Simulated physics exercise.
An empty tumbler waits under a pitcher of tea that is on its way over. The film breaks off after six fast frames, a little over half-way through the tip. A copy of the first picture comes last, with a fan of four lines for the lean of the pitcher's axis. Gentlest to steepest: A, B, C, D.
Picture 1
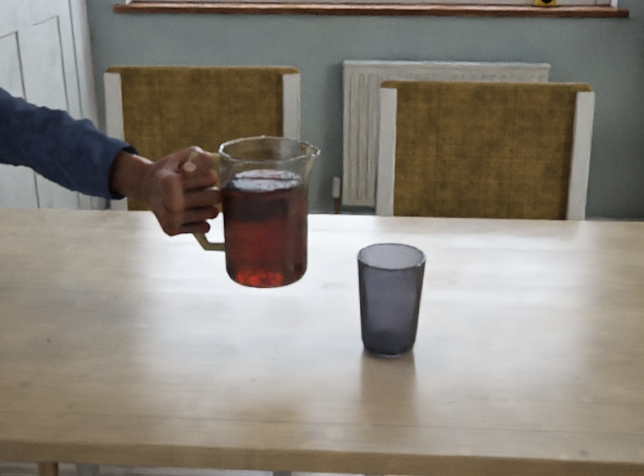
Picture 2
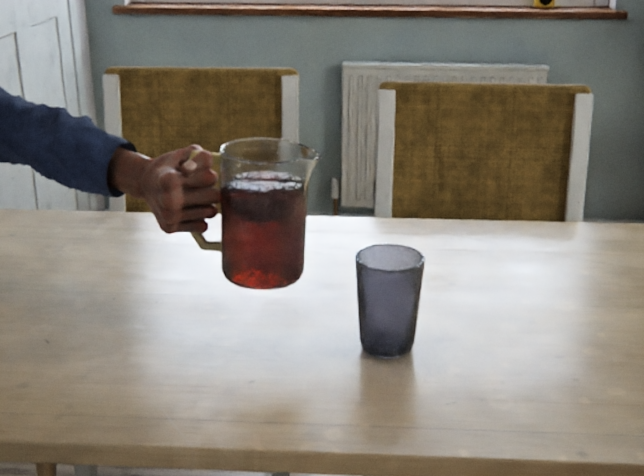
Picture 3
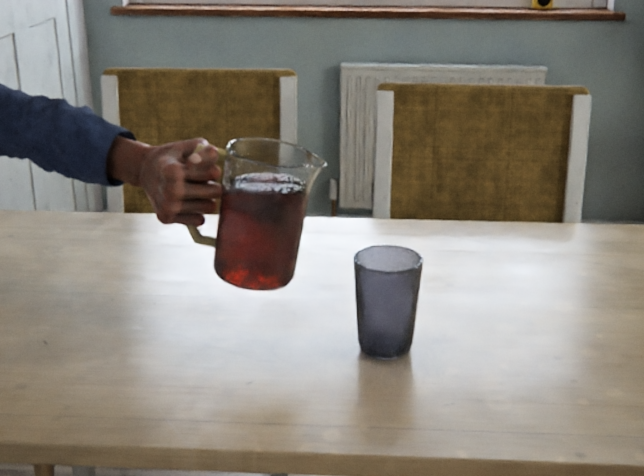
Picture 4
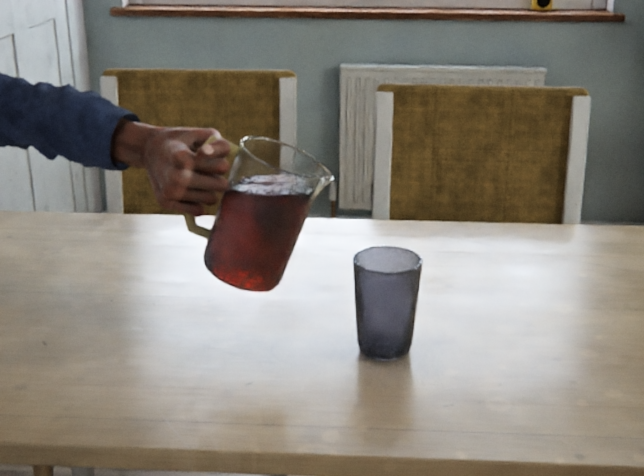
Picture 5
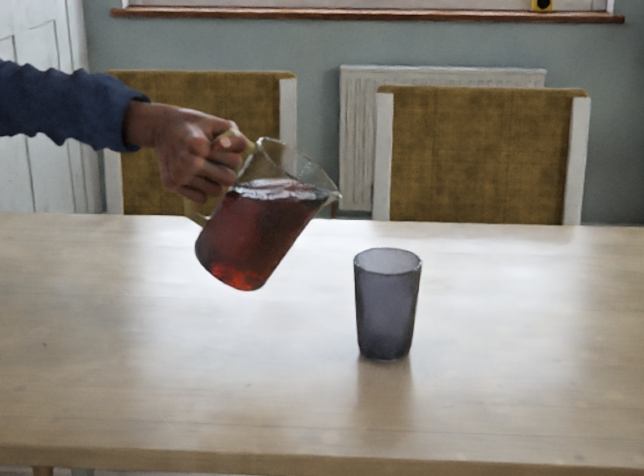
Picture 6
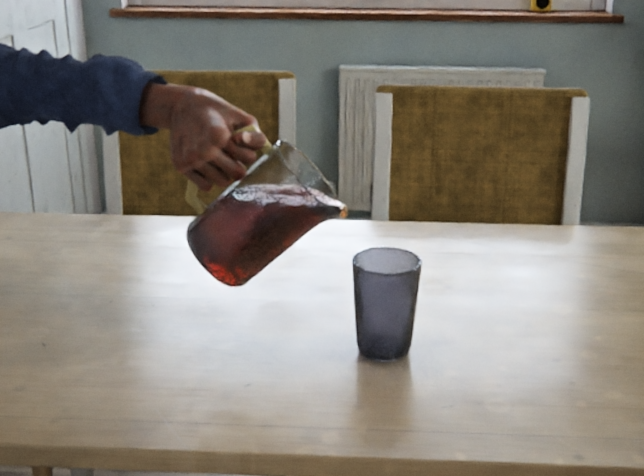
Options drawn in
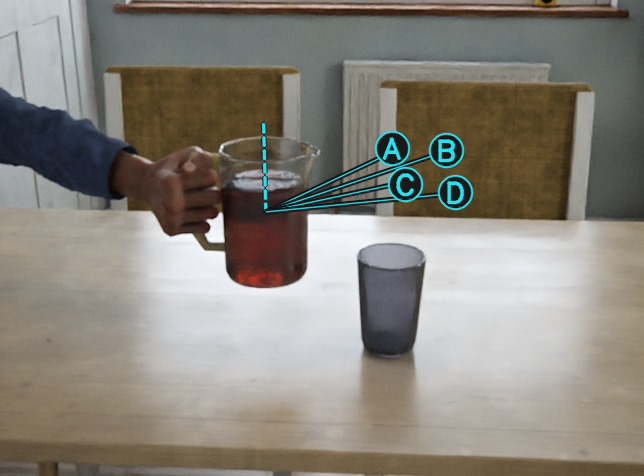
A hand in a blue sleeve held a glass pitcher of reddish tea above a wooden table, then steadily tilted it to the right, its spout lowering near an empty tumbler.
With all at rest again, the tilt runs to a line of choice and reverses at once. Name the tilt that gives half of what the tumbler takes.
Take A.
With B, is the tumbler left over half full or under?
Over.
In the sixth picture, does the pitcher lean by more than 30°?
Yes, it does.
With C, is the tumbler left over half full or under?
Over half.
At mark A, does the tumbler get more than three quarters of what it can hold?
No.
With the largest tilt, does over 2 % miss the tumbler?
Yes.
On the marked copy, A at (378, 158); B at (431, 156); C at (388, 185); D at (439, 194).
With A, the tumbler ends with about 48 % of what it can hold.
With B, the tumbler ends with about 70 % of what it can hold.
With C, the tumbler ends with about 80 % of what it can hold; 10 % of the tea is spilt.
With D, the tumbler ends with about 71 % of what it can hold; 28 % of the tea is spilt.
